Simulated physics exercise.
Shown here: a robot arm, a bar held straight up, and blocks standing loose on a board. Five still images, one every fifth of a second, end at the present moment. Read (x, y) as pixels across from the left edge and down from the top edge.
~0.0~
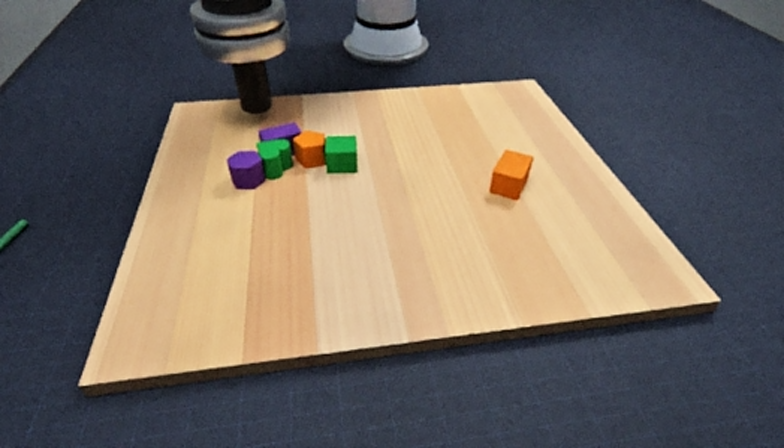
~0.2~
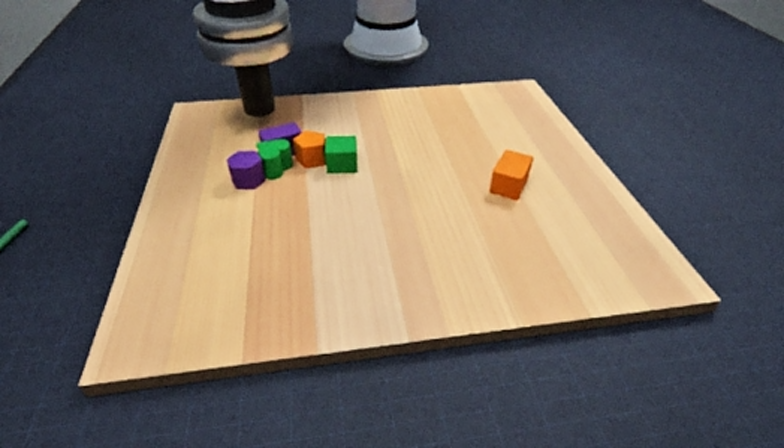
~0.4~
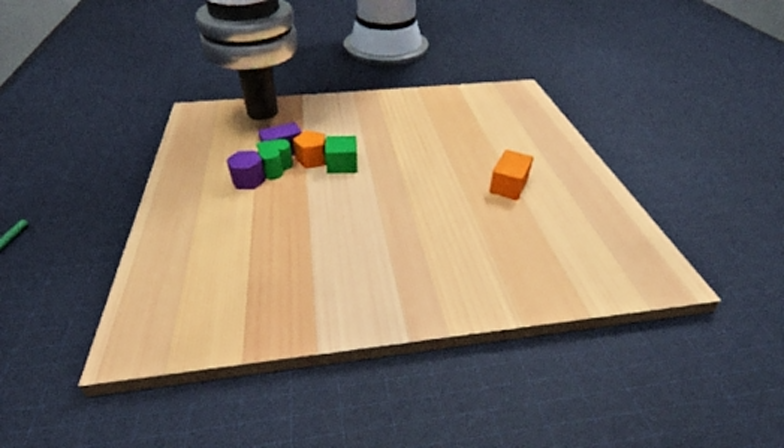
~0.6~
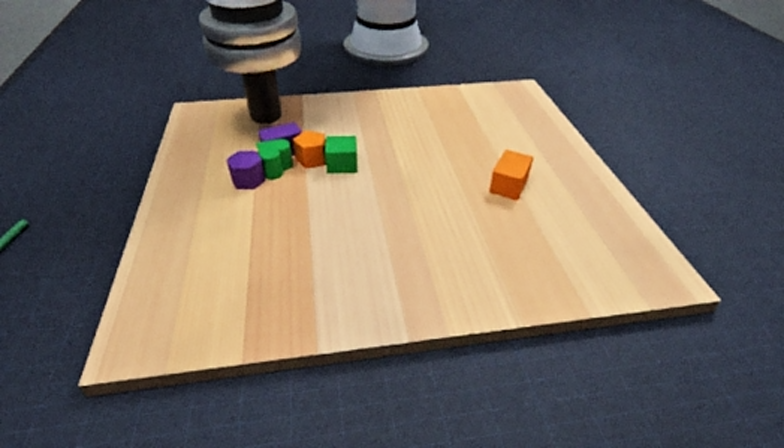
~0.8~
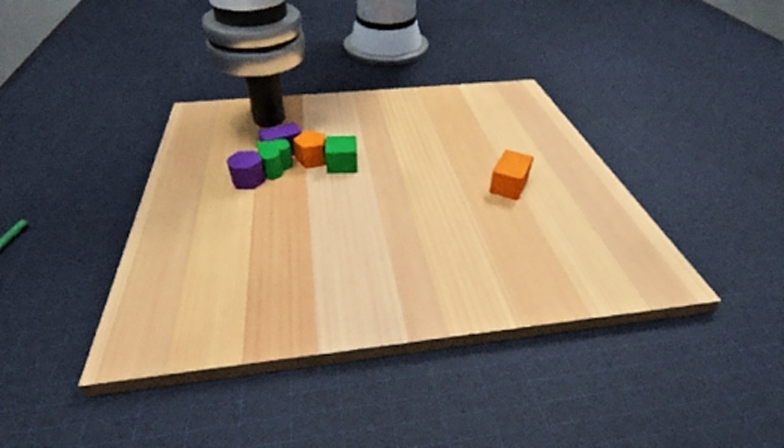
A robot arm holding a dark upright bar crept slightly right and toward the viewer, nearing a cluster of purple, green and orange blocks on a wooden board, while all the blocks stayed still.
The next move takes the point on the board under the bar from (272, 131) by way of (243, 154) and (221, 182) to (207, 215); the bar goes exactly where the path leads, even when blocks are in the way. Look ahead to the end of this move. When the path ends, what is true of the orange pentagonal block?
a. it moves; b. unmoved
The correct letter is b.
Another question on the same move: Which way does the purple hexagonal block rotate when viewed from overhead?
The purple hexagonal block rotates counterclockwise.
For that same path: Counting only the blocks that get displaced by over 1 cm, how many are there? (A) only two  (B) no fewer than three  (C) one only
The answer is C.
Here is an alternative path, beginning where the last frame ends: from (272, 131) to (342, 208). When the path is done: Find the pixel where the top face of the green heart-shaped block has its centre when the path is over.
Around (263, 182).
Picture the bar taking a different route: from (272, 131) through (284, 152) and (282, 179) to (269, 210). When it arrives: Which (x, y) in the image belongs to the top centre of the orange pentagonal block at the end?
Somewhere near (323, 157).
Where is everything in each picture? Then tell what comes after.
In the first frame, lower end of the bar (257, 107), tops of blocks, purple hexagonal block (244, 159), green heart-shaped block (272, 148), orange pentagonal block (310, 138).
In the second frame, bar (260, 110), blocks as before.
In the third frame, bar (263, 113), blocks as before.
In the fourth frame, bar (266, 117), blocks as before.
In the fifth frame, bar (270, 120), purple hexagonal block (244, 159), green heart-shaped block (272, 148), orange pentagonal block (310, 138).
What follows on the original path. One third of the way, bar (240, 143); green heart-shaped block (273, 149).
Two thirds of the way, bar (217, 171); purple hexagonal block (247, 165), turned 20° anticlockwise; green heart-shaped block (273, 149).
At the end, bar (203, 204); purple hexagonal block (247, 165), turned 25° anticlockwise; green heart-shaped block (273, 149); orange pentagonal block not moved.
